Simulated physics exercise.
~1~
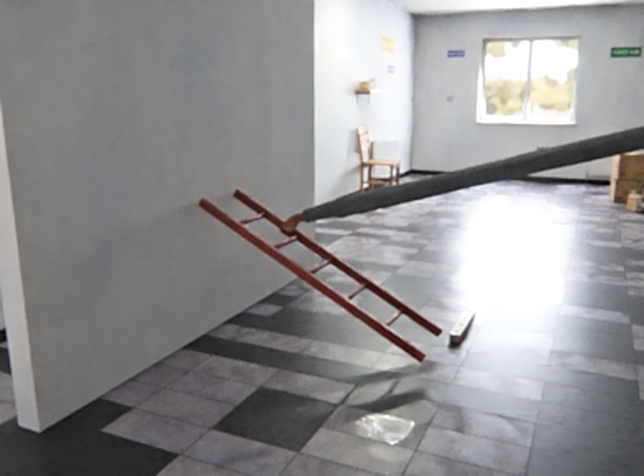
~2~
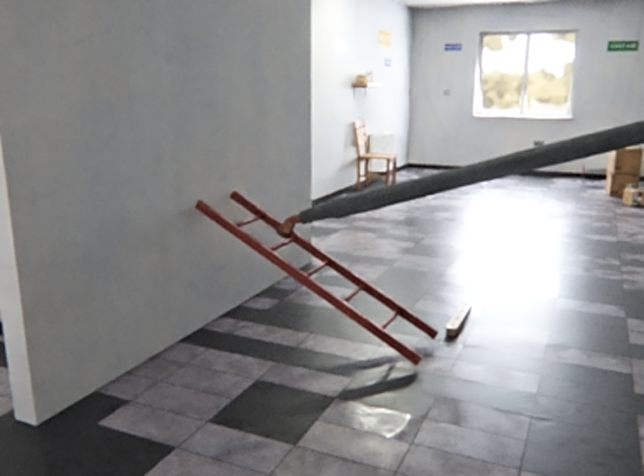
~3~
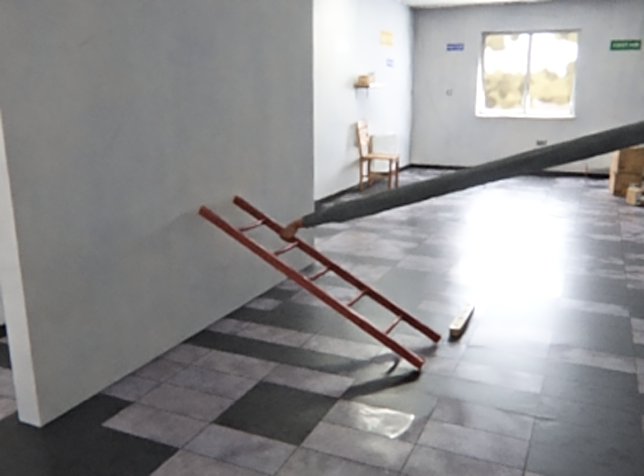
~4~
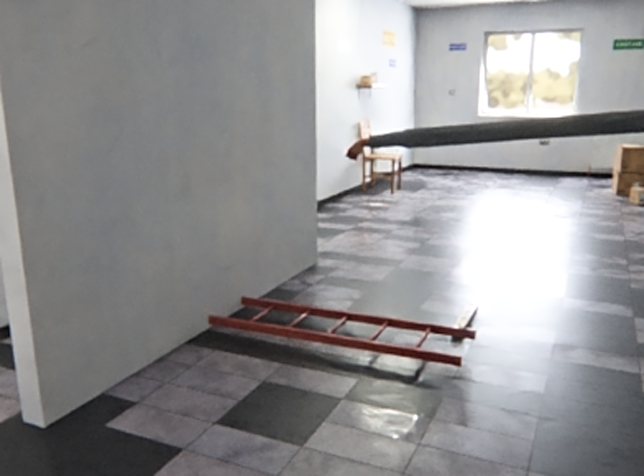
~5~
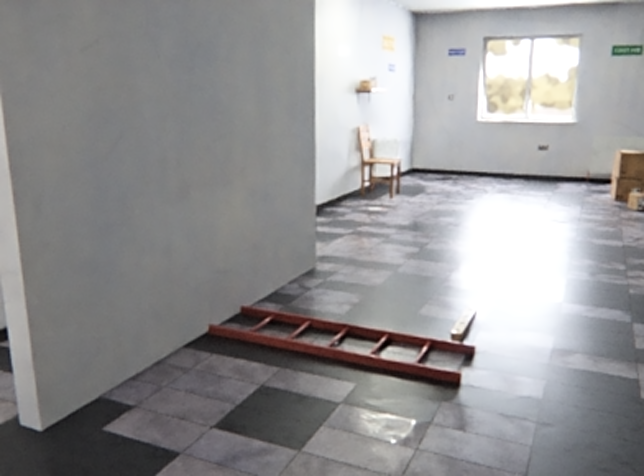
The clip shows a dark arm holding a red ladder-like rack at a slant beside a grey wall, near a small wooden batten on a tiled floor. The arm lets go and draws back, and the rack drops and ends lying flat on the floor.
